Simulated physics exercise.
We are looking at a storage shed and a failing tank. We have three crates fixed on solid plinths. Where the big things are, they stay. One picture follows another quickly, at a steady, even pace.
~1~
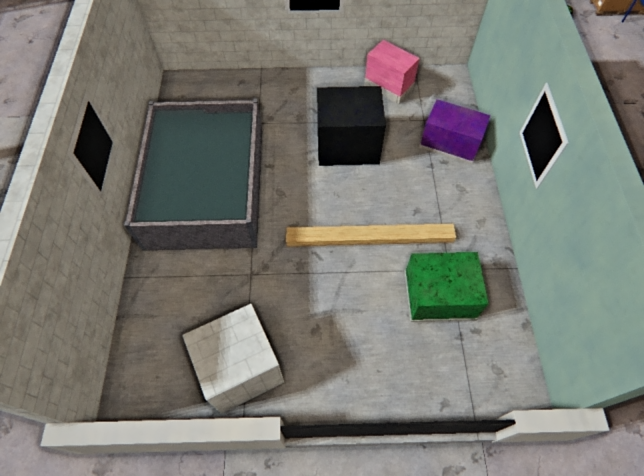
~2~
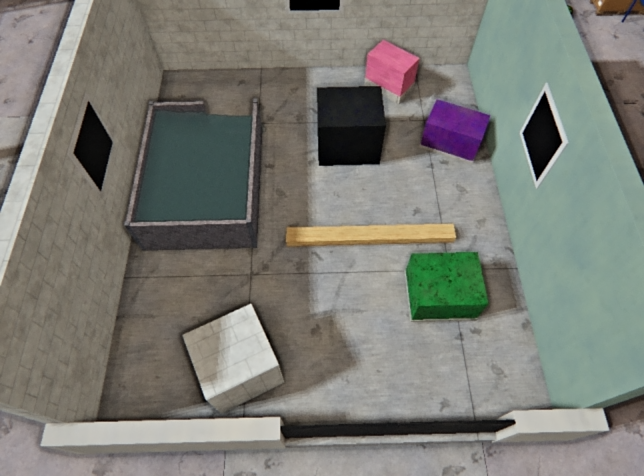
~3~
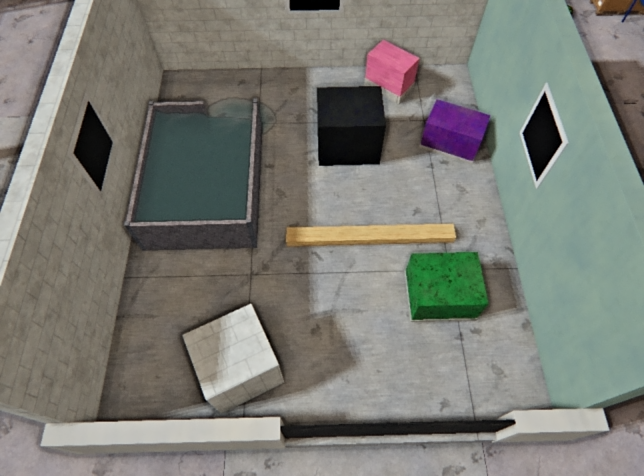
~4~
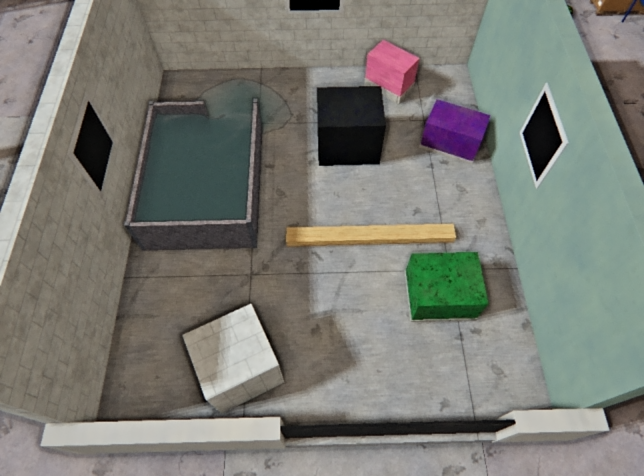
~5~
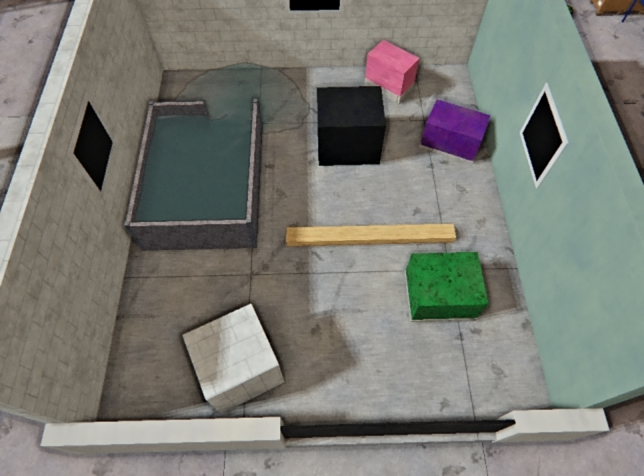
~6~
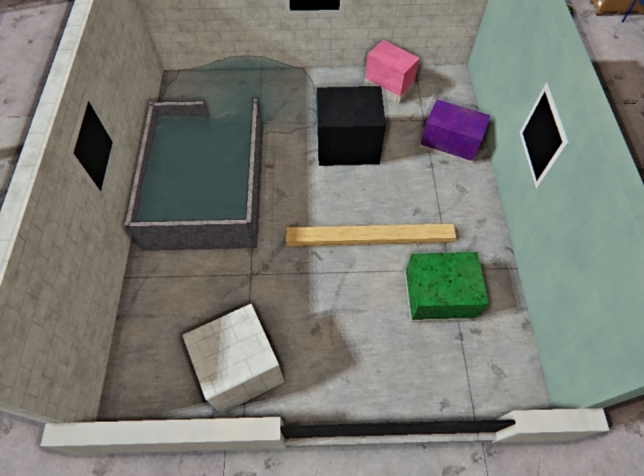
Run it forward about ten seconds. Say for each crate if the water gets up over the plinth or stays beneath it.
At the purple crate the water gets over; at the pink crate the water gets over; at the green crate the water stays beneath.
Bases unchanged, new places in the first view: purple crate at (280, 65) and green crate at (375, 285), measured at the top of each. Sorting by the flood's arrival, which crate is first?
I would point to the purple crate.
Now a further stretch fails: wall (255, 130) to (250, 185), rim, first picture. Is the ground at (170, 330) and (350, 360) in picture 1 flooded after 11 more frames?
In turn: Dry, free of water.
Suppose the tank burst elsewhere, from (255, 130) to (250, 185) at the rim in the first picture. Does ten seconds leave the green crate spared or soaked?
In that case the green crate is flooded.
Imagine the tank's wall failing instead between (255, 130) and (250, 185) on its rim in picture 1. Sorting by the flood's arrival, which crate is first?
It's the purple one.
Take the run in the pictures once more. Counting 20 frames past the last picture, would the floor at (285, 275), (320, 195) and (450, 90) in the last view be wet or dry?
First spared, second spared, third inundated.
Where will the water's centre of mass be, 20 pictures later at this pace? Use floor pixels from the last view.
Somewhere near (245, 145).
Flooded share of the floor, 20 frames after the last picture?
Roughly 40 per cent.
A moment on, water covers 15 % of the floor; the purple crate not reached, the pink crate water round its plinth, the green crate not reached.
Next, water covers 25 % of the floor; the purple crate not reached, the pink crate water round its plinth, the green crate not reached.
Then, water covers 40 % of the floor; the purple crate water round its plinth, the pink crate water round its plinth, the green crate not reached.
Later, water covers 60 % of the floor; the purple crate water round its plinth, the pink crate water round its plinth, the green crate water round its plinth.
In the end, water covers 90 % of the floor; the purple crate was topped, the pink crate was topped, the green crate stayed above the water.
